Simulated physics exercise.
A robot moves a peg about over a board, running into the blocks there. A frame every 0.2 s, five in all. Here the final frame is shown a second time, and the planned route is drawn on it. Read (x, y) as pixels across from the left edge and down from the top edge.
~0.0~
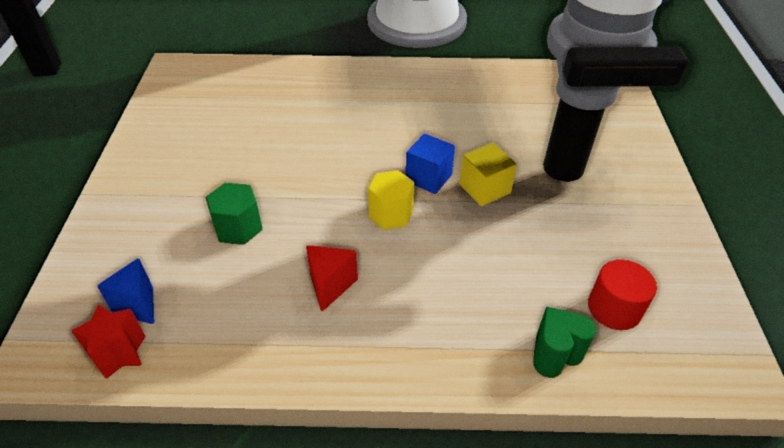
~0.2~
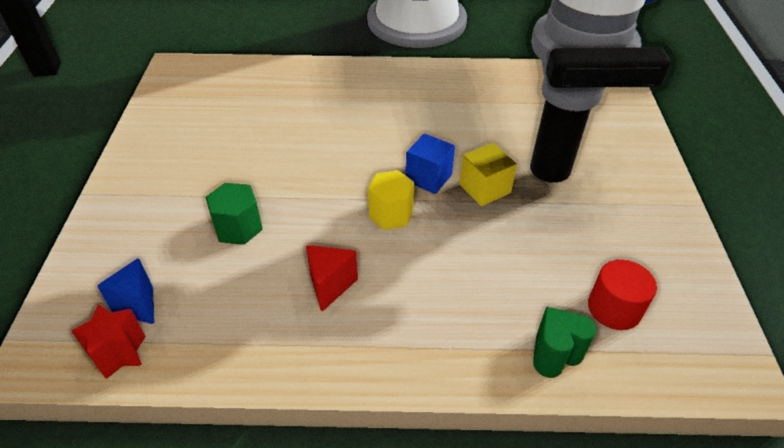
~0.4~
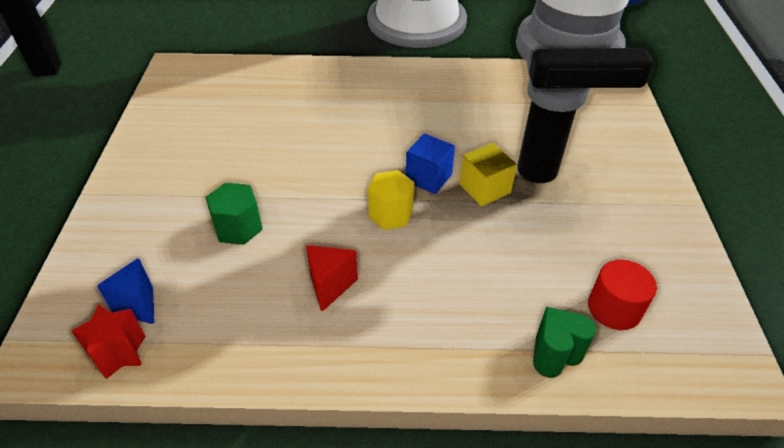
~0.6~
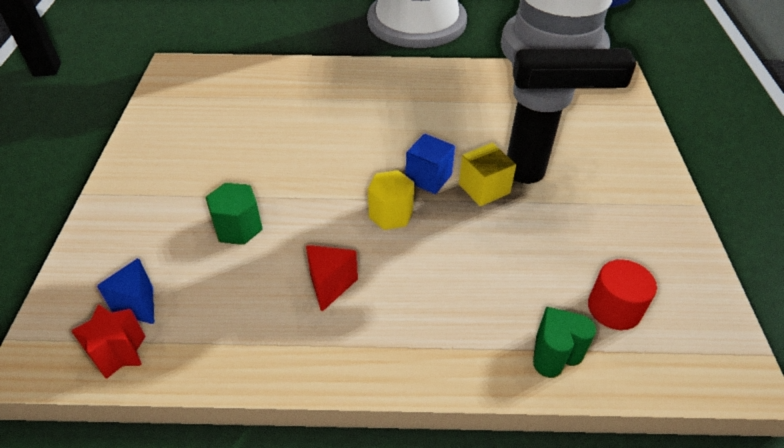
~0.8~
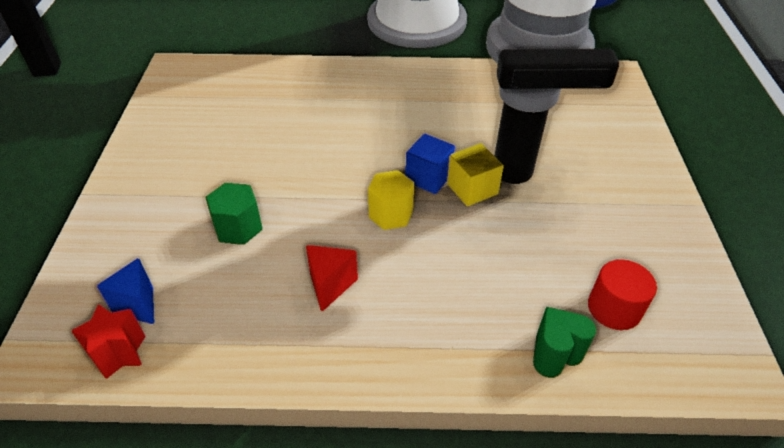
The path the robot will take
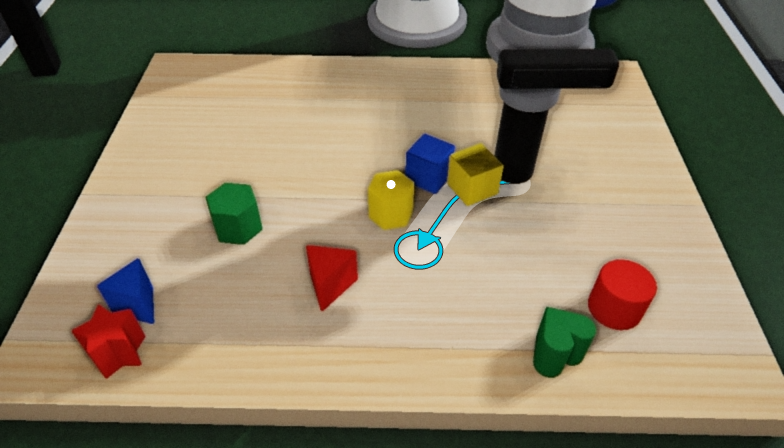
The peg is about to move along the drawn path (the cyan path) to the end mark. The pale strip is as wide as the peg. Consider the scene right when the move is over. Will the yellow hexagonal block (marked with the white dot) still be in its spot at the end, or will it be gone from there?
Once the peg is done, the yellow hexagonal block is in a new spot.
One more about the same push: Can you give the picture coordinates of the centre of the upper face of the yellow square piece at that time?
In the picture, it is at (388, 195).
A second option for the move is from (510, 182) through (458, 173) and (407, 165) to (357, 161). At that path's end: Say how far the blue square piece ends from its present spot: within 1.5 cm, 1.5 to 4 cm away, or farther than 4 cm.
It gets moved over 4 cm.
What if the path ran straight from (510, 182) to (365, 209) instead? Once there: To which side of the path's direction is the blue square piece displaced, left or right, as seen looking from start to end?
Measured against the direction from start to end, the blue square piece shifts toward the right-hand side.
The line goes from (510, 182) via (467, 190) and (441, 217), ending at (418, 250); the dot is on the yellow hexagonal block.
On the path given first. One third of the way, peg (468, 179); blue square piece (420, 146), turned 25° clockwise; yellow square piece (433, 172).
Two thirds of the way, peg (442, 206); yellow hexagonal block (355, 190); blue square piece (420, 146), turned 25° clockwise; yellow square piece (400, 189), turned 35° clockwise.
At the end, peg (419, 239); red triangular piece unmoved; yellow hexagonal block (344, 189); blue square piece (420, 146), turned 25° clockwise; yellow square piece (388, 195), turned 55° clockwise.
